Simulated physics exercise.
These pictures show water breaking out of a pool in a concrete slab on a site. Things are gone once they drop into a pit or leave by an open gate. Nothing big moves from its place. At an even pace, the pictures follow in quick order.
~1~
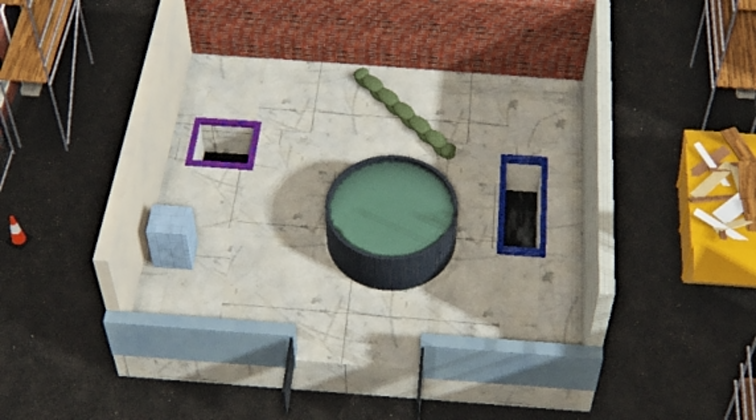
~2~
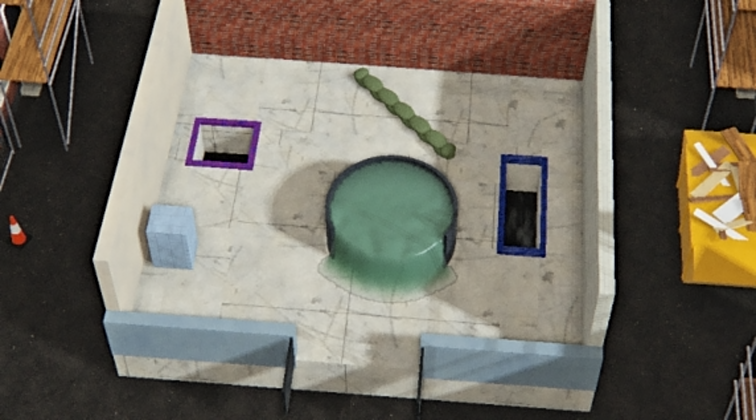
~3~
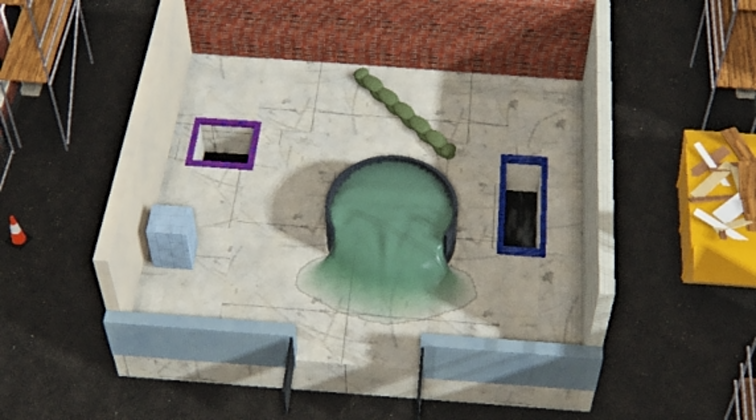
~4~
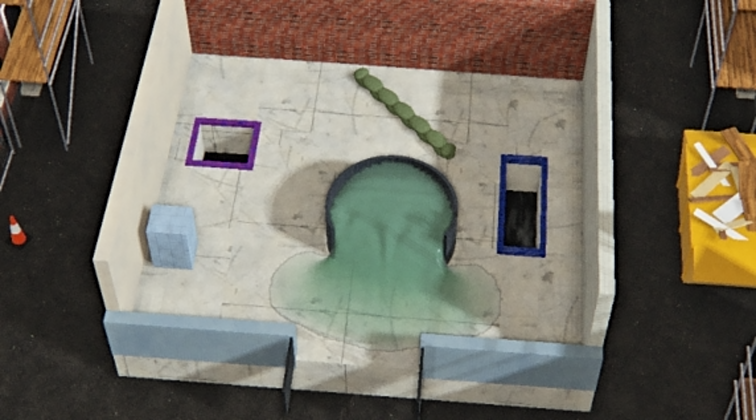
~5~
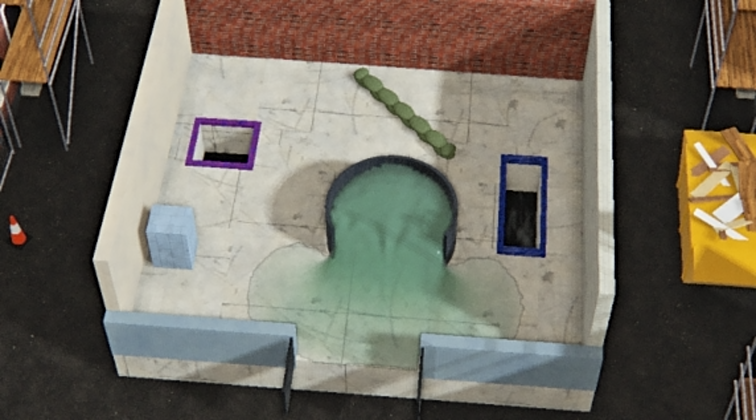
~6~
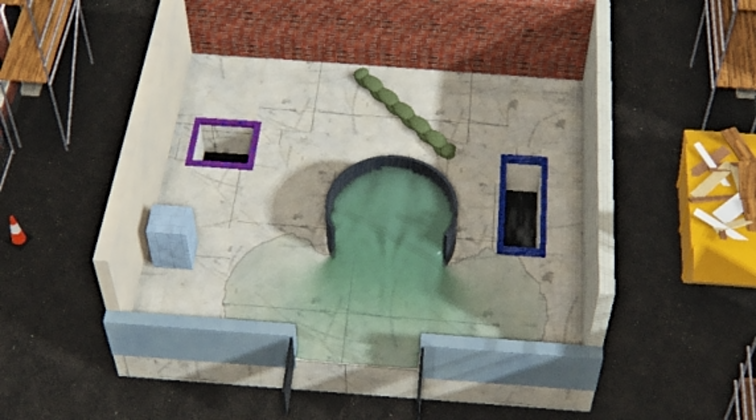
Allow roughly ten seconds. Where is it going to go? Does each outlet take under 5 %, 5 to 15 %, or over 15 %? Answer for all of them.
Answer: The gate takes over 15 %; the blue pit takes under 5 %; the purple pit takes under 5 %.
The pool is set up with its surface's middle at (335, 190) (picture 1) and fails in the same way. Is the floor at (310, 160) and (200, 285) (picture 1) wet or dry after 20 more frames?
The first spot ends up bone-dry, while the second ends up waterlogged.
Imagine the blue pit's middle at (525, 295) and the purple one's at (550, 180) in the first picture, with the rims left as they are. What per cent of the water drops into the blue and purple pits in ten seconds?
Roughly, in per cent: Blue 6, purple 8.
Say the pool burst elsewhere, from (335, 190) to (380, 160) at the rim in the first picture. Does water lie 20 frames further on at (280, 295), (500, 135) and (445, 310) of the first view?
The first would be still unwetted, the second still unwetted and the third still unwetted.
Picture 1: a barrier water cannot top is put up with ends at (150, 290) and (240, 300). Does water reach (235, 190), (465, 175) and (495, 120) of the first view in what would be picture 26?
Result in the order given: Unaffected, unaffected, unaffected.
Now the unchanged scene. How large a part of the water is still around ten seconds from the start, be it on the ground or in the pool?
My reading is around 42 percent.
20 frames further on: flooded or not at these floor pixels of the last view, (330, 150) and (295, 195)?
High and dry, then high and dry.
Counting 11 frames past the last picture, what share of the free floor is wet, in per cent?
By my count, 30 percent.
A moment on, water covers 25 % of the floor; the gate 14 %, the blue pit 0 %, the purple pit 0 %.
Next, water covers 30 % of the floor; the gate 30 %, the blue pit 0 %, the purple pit 0 %.
Then, water covers 45 % of the floor; the gate 42 %, the blue pit 1 %, the purple pit 0 %.
Later, water covers 60 % of the floor; the gate 50 %, the blue pit 2 %, the purple pit 0 %.
In the end, water covers 70 % of the floor; the gate 55 %, the blue pit 2 %, the purple pit 0 %.
